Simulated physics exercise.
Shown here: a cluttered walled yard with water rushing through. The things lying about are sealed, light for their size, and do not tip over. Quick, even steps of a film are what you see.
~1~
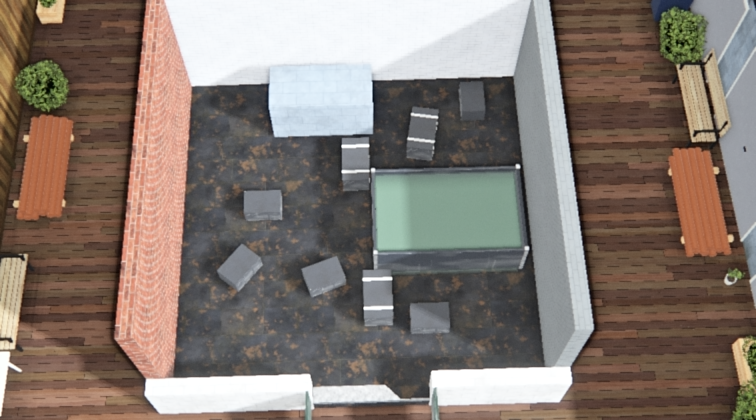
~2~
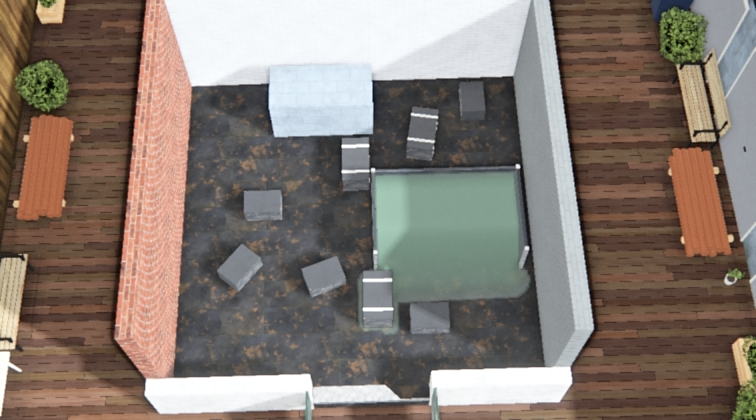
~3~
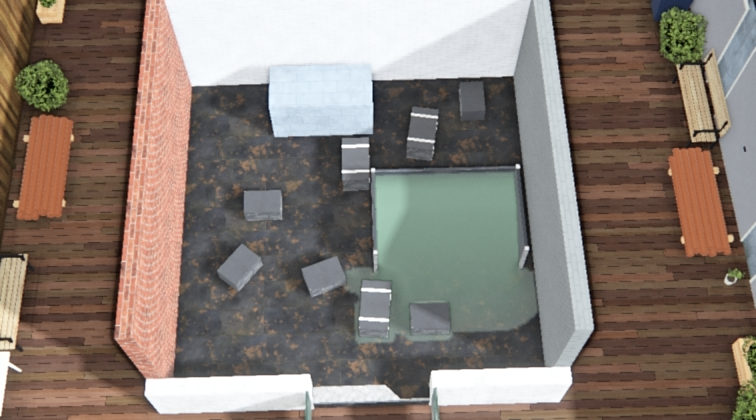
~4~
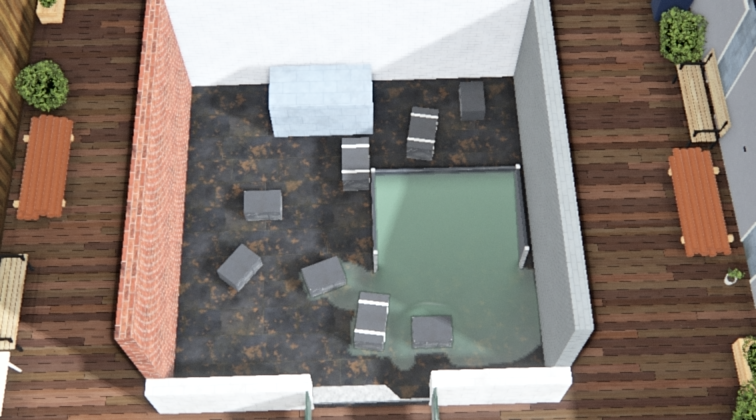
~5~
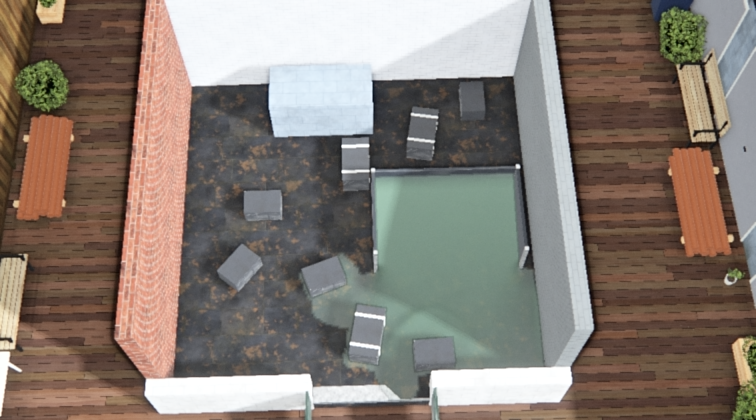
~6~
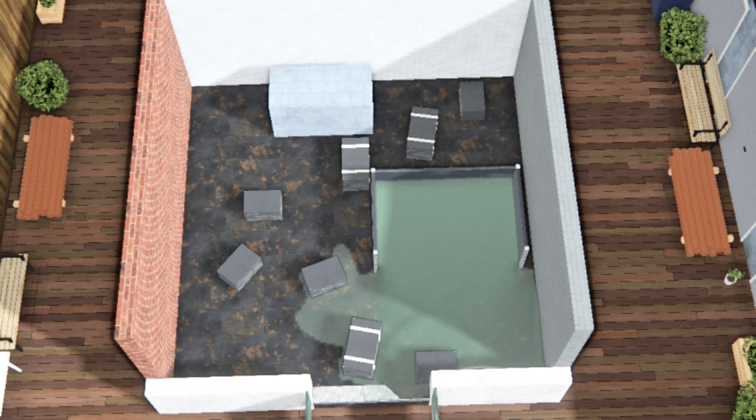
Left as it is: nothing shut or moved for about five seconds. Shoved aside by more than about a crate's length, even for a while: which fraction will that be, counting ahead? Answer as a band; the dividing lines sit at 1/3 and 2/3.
Less than 1/3.
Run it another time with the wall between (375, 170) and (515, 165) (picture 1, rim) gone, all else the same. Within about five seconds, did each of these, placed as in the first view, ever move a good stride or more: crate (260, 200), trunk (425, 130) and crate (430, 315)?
Result per item - short of that distance / displaced that far / short of that distance.
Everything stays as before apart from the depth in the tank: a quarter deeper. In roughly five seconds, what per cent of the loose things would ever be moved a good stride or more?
Share moved that far: Approx. 20 %.
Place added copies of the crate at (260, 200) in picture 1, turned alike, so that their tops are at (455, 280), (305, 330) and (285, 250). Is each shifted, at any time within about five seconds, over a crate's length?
Item by item: Goes the distance, goes the distance, remains in place.
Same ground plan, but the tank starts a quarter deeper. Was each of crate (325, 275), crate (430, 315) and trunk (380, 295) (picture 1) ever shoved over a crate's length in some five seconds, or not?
Taking them as listed, the first stopped before it, the second reached the mark and the third reached the mark.
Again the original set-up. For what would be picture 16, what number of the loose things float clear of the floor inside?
0 in total.
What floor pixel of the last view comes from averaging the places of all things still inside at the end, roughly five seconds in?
Mean floor position: Approx. (348, 194) px, last view.
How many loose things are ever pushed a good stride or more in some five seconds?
Result - 2.
A moment on, 2 of 8 are well off their spots; 1 afloat.
Next, 2 of 8 are well off their spots; 0 afloat.
Later, 2 of 8 are well off their spots; 0 afloat.
In the end, 2 of 8 are well off their spots, and 2 have been at some point; 0 afloat.
